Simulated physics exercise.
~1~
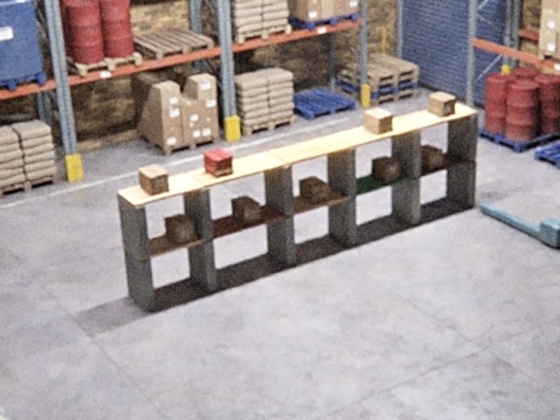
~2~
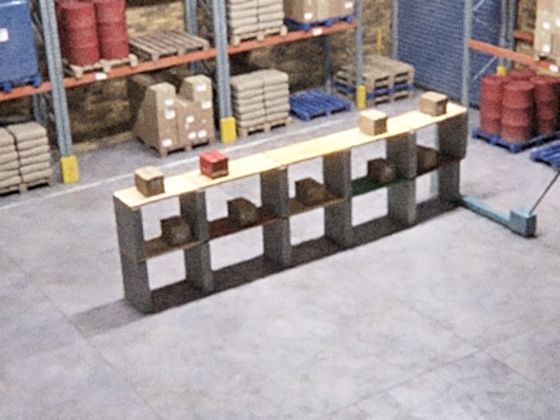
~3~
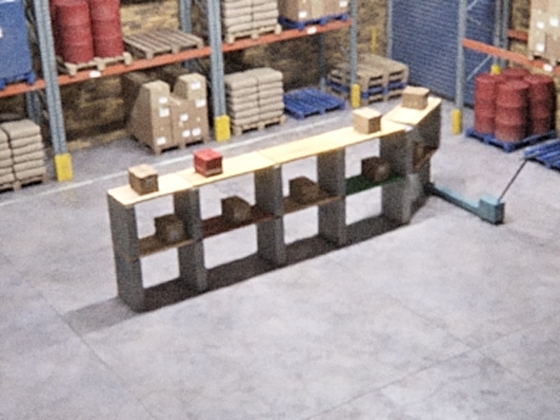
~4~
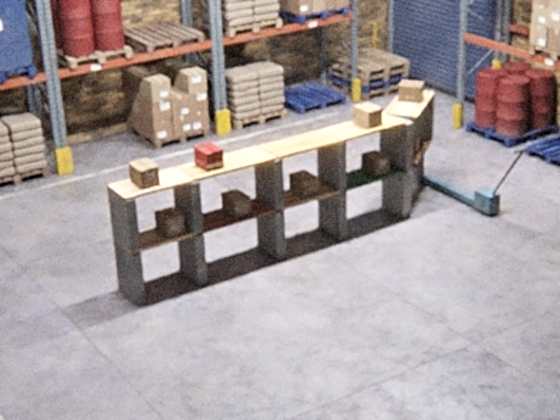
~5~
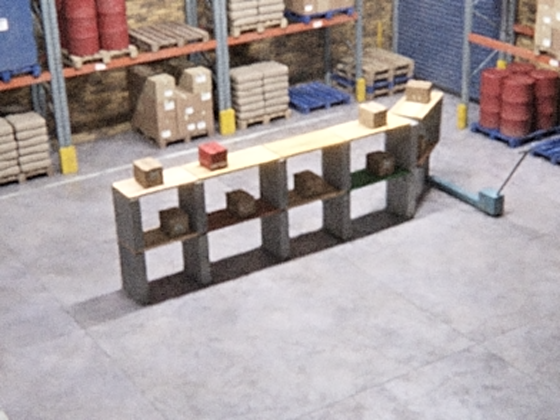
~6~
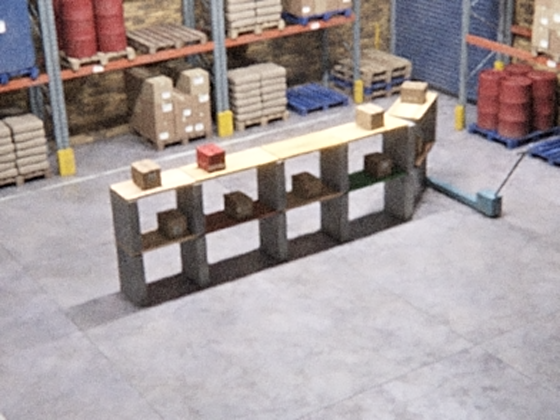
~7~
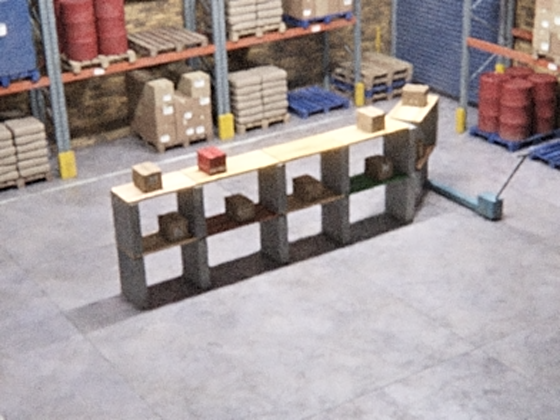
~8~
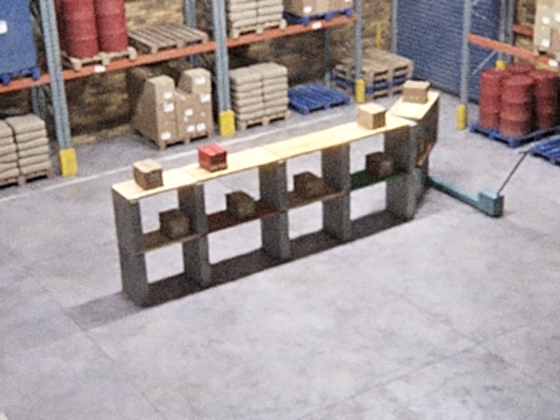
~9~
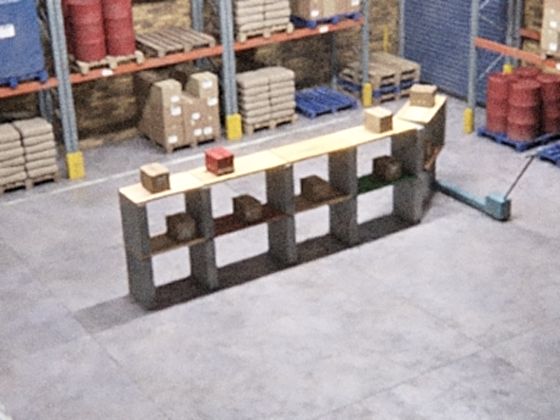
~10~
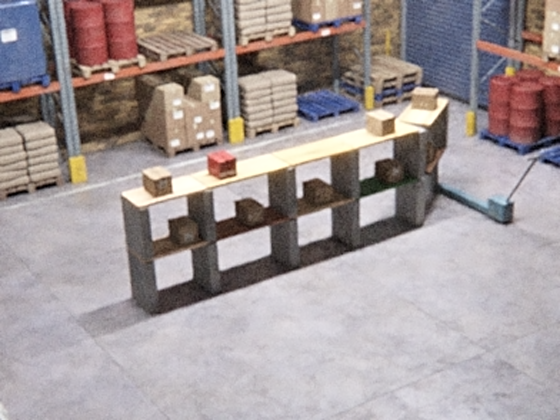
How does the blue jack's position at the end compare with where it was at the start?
It ends farther left and a little farther back, with its low tine reaching in at the foot of the shelf's right end.
